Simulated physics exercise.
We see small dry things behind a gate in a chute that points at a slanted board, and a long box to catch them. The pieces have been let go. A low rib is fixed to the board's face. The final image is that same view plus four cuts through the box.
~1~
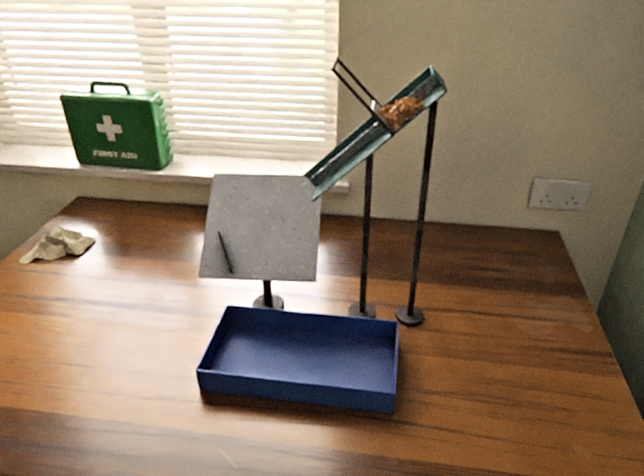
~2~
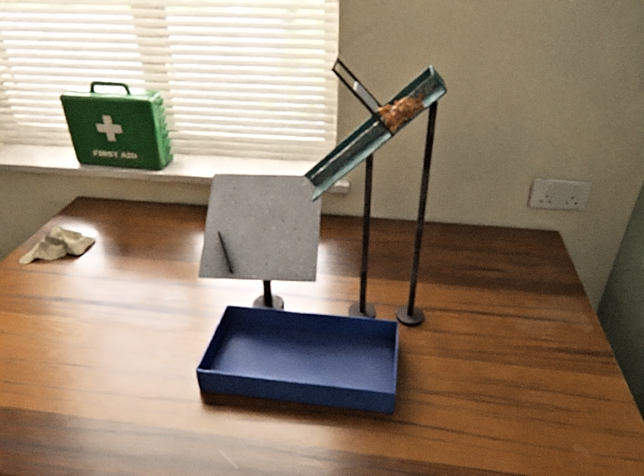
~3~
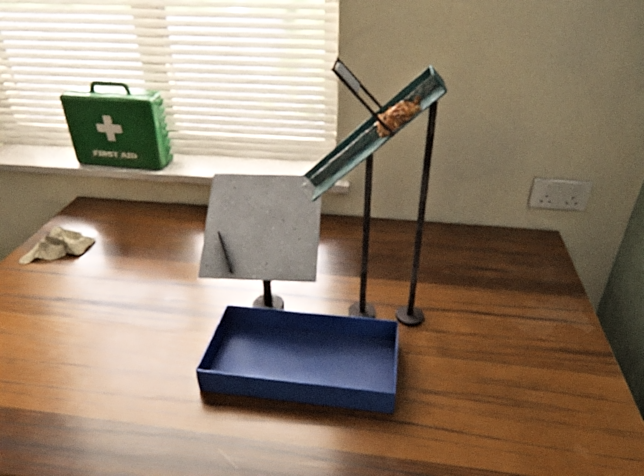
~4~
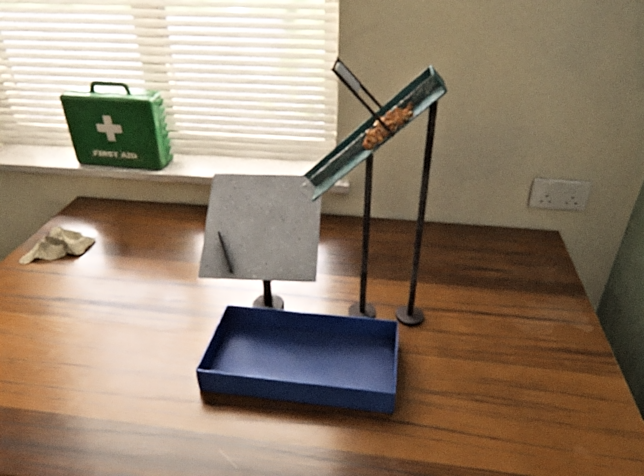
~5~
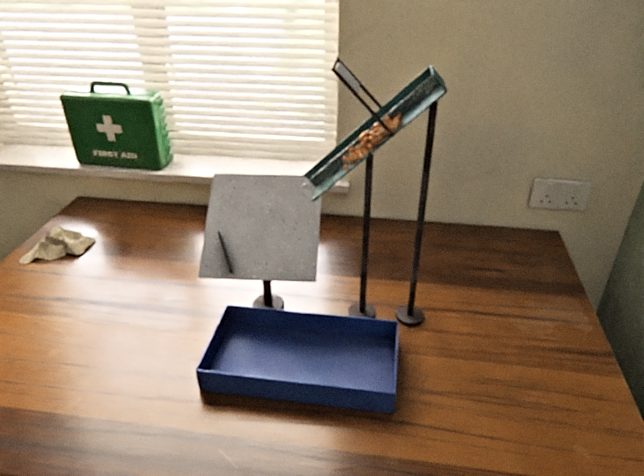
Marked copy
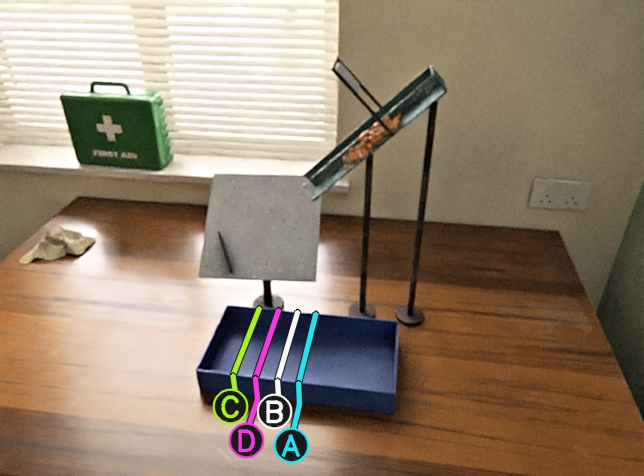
On a wooden table by a window with blinds, a clump of small orange-brown pieces sits high in a sloping chute, above a tilted grey board and an empty blue box. The pieces begin sliding down the chute toward the lower left, stretching out slightly as they pass the gate.
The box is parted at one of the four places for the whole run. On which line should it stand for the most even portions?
It is C.
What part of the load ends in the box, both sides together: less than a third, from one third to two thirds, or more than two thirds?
About that: More than two thirds.
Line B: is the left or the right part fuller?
Left.
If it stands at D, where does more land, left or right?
More lands on the left.
On the marked copy, line A crosses the front rim at (298, 382); line B crosses the front rim at (277, 379); line C crosses the front rim at (233, 374); line D crosses the front rim at (255, 377).
With A, of what is caught, the whole lot on the left of the divider, none at all on the right.
With B, of what is caught, all but a few on the left of the divider, only a few on the right.
With C, of what is caught, close to two thirds on the left of the divider, close to a third on the right.
With D, of what is caught, all but a few on the left of the divider, a small share on the right.
